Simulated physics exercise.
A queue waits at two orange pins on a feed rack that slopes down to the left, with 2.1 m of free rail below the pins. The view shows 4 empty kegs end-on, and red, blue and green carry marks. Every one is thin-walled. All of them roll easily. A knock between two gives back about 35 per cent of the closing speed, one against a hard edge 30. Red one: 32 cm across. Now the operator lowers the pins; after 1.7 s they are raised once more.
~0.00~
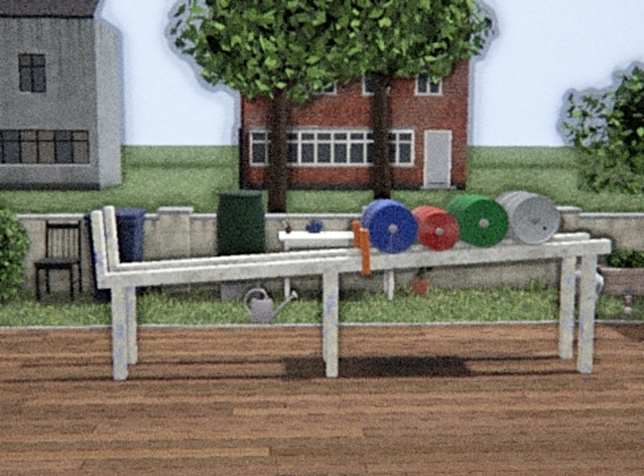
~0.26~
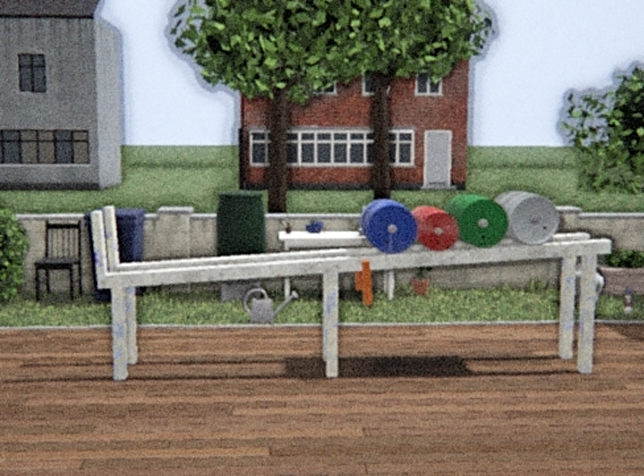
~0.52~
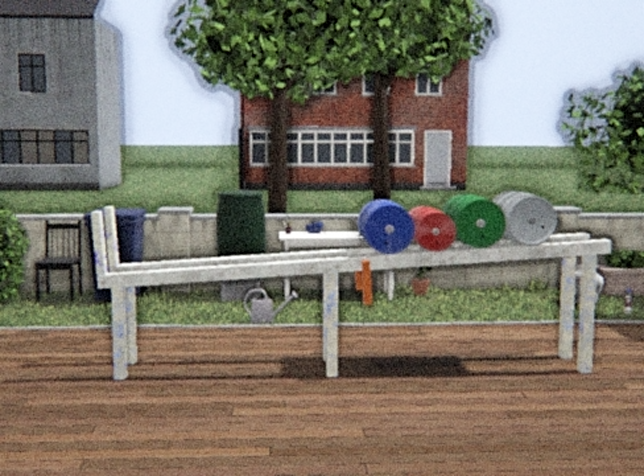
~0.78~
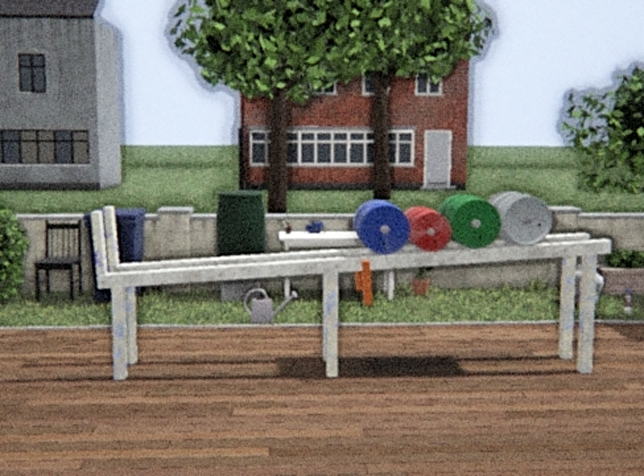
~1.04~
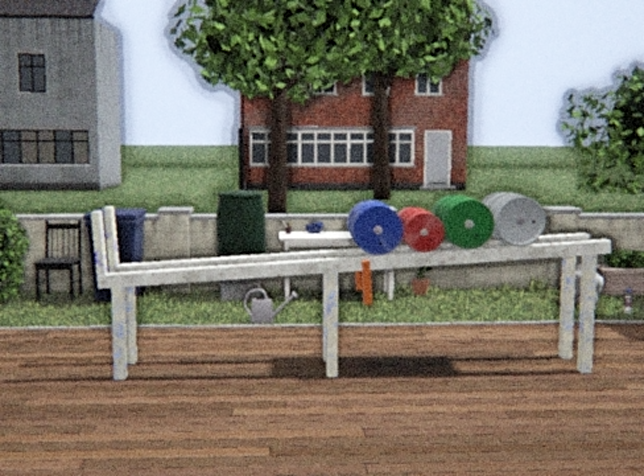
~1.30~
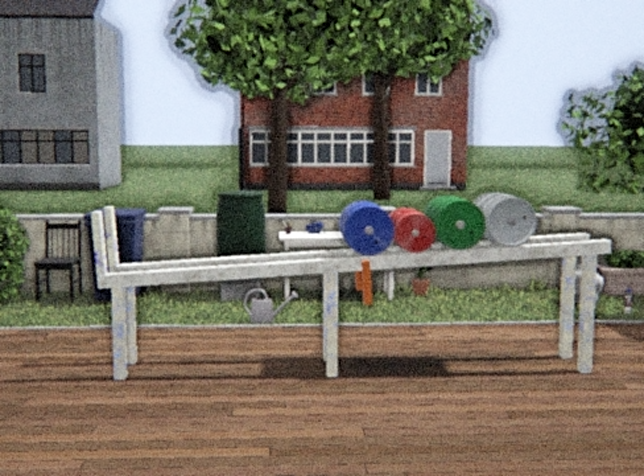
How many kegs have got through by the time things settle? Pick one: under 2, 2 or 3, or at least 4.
The count is under 2.
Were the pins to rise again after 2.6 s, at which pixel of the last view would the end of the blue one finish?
It would finish close to (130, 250) in the last picture.
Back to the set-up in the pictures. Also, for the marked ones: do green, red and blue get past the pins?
Here green is retained, red is retained and blue leaves.
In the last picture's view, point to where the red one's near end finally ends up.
Around (389, 235).
After 1.5 s, red is on the rails, 35 cm above the pins, rolling left; blue is on the rails, 5 cm below the pins, rolling left; green is on the rails, 70 cm above the pins, rolling left; 1 through so far.
After 1.6 s, red is on the rails, 30 cm above the pins, rolling left; blue is on the rails, 5 cm below the pins, rolling left; green is on the rails, 65 cm above the pins, rolling left; 1 through so far.
After 1.8 s, red is on the rails, 20 cm above the pins, rolling left; blue is on the rails, 15 cm below the pins, rolling left; green is on the rails, 60 cm above the pins, rolling left; 1 through so far.
At rest (4.0 s), red is on the rails, 20 cm above the pins; blue is on the rails, 180 cm below the pins; green is on the rails, 55 cm above the pins; 1 through so far.
